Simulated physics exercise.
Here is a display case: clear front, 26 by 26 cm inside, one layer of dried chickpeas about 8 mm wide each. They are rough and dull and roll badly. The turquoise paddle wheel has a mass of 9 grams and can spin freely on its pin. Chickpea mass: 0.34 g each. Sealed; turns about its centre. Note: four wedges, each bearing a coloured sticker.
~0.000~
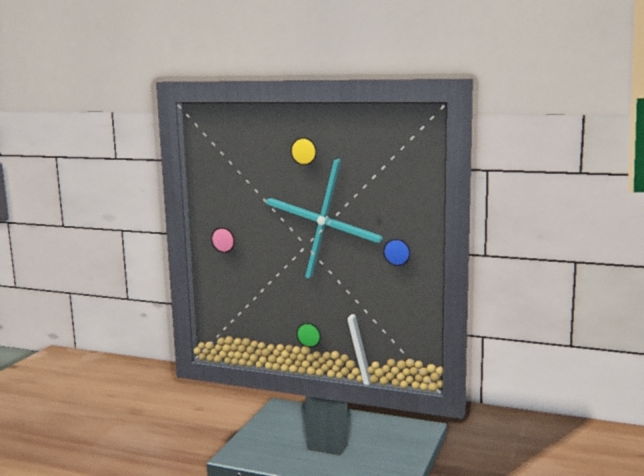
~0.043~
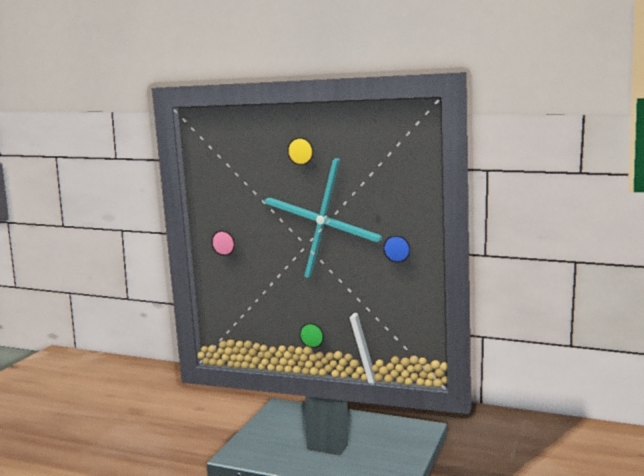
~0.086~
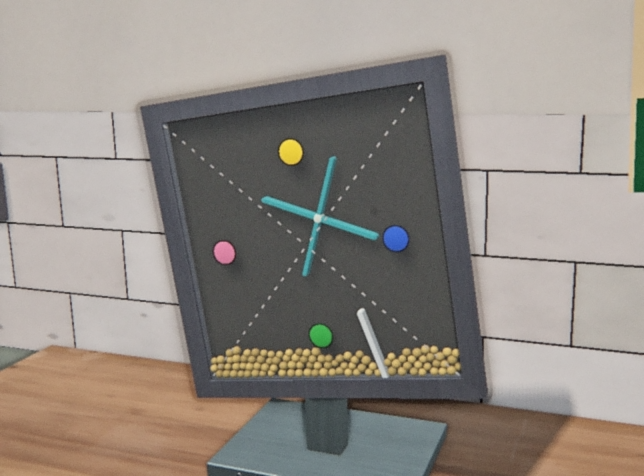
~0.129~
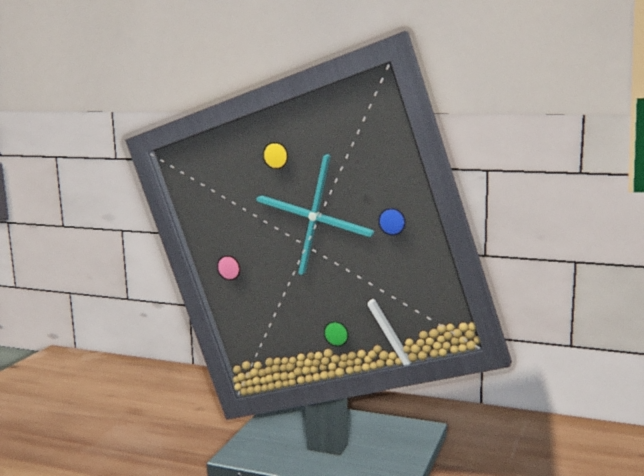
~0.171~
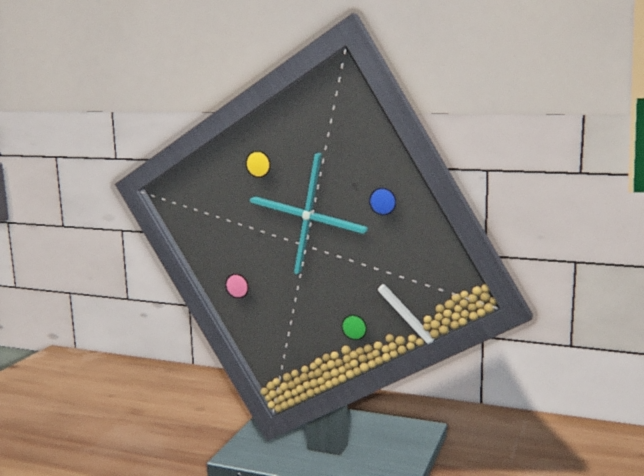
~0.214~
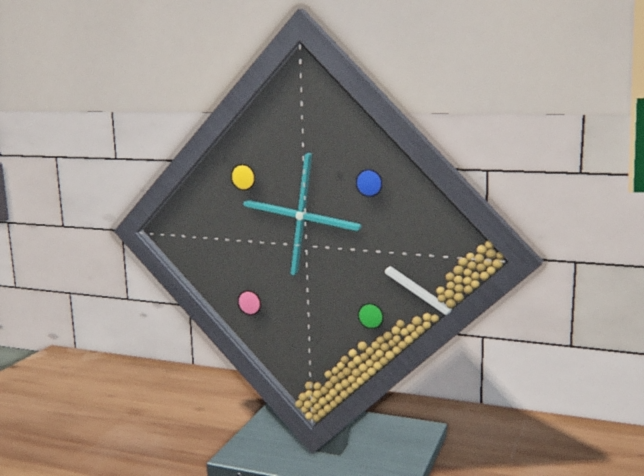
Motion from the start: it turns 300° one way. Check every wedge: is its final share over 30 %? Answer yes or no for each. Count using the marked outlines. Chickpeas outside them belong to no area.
Pink wedge: No, blue wedge: Yes, green wedge: No, yellow wedge: No.
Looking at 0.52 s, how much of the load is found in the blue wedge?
About 5 percent.
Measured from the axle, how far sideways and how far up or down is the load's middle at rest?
Offset approx. 2 cm right, 12 cm below.
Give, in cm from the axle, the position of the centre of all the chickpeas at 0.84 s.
Some 4 cm right and 9 cm below.
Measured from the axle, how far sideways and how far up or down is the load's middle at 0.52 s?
Roughly 9 centimetres to the right and 4 centimetres above.
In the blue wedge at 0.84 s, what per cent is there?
Roughly 40 percent.
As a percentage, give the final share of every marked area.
Pink wedge 0, blue wedge 80, green wedge 20, yellow wedge 0.
After 0.52 s, it stands 140° anticlockwise; the chickpeas' middle is 9 cm right of and 4 cm above the centre; pink 40 %, blue 5 %, green 55 %.
After 0.84 s, it has come round 240° anticlockwise; the chickpeas' middle is 4 cm right of and 9 cm below the centre; pink 5 %, blue 40 %, yellow 55 %.
After 1.10 s, it has come round 300° anticlockwise; the chickpeas' middle is 10 cm right of and 6 cm below the centre; blue 75 %, yellow 20 %.
At rest by 3.6 s, it has come round 300° anticlockwise; pink 0 %, blue 80 %, green 20 %, yellow 0 %.
